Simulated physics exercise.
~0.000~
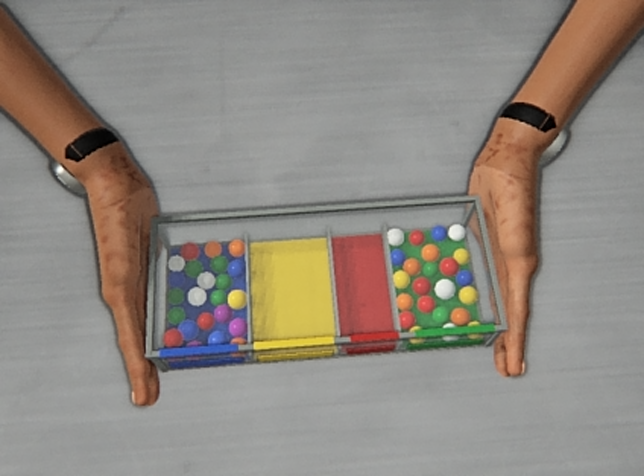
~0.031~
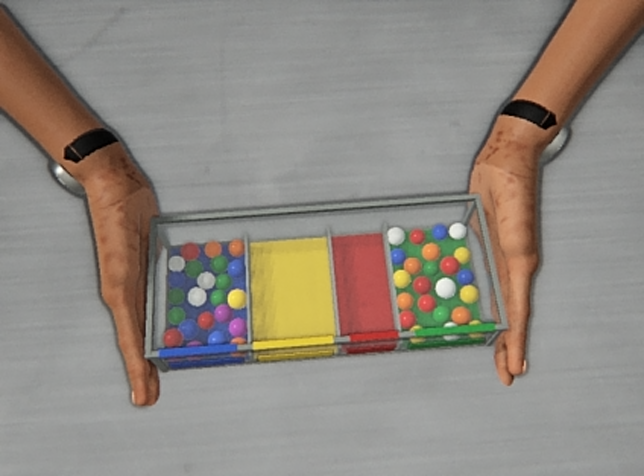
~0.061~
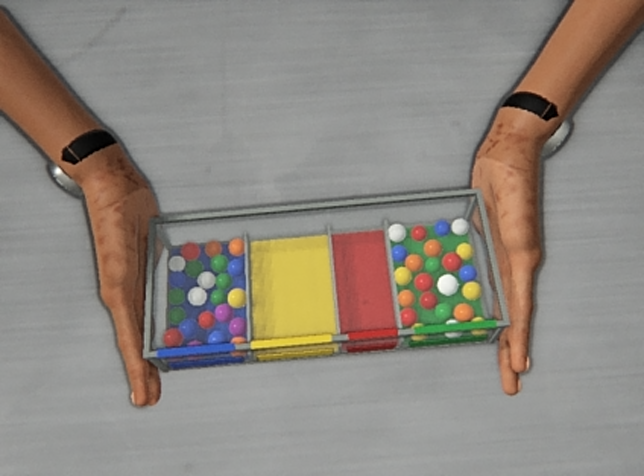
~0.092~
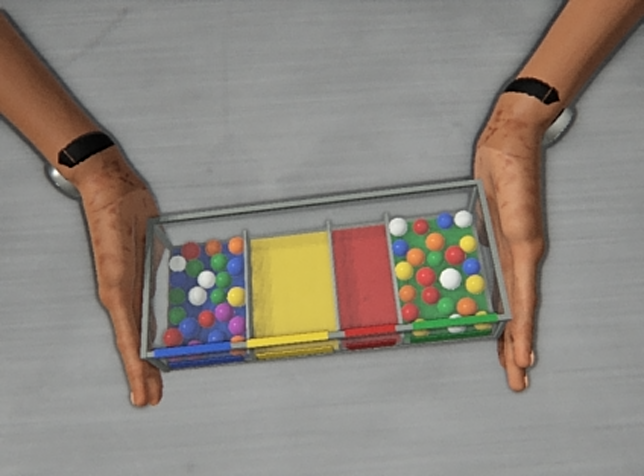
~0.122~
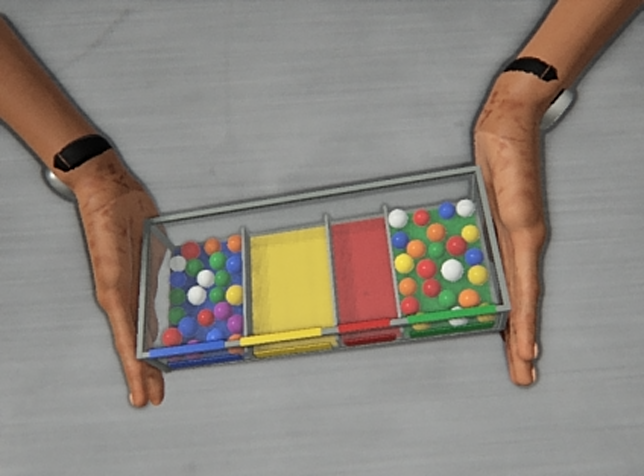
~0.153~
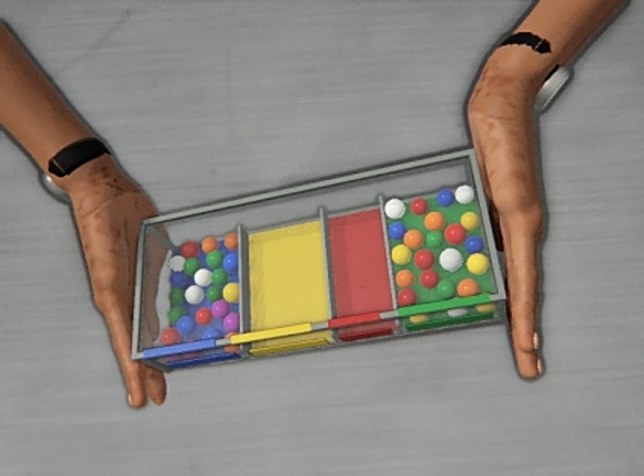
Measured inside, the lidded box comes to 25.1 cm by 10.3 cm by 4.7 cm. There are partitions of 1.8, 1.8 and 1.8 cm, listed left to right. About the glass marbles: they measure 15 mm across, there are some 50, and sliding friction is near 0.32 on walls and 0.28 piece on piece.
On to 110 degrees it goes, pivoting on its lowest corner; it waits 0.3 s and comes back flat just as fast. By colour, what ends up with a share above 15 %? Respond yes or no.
Red: No; blue: Yes; green: No; yellow: No.
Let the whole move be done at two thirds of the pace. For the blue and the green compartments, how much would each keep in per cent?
Per cent - blue: 100; green: 0.
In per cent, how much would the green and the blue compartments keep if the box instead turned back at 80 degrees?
Result - green 0 percent; blue 85 percent.
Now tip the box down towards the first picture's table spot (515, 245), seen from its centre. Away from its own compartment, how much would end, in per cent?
Estimate: Near 50 per cent.
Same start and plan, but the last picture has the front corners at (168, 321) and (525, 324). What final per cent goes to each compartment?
Red 0; blue 0; green 100; yellow 0.
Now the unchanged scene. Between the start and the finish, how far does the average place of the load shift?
The balance point ends up some 9.0 centimetres from where it began.
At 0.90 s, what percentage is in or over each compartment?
It splits as red 10, blue 70, green 0 and yellow 15 percent.
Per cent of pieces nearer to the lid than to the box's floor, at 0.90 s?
About 70 per cent.
After 0.90 s, tilt 110 degrees; red 10 %, blue 70 %, yellow 15 %.
After 1.39 s, tilt 62 degrees; blue 100 %.
Then, at 1.96 s, tilt 0 degrees; blue 100 %.
At rest (2.6 s), red 0 %, blue 100 %, green 0 %, yellow 0 %.
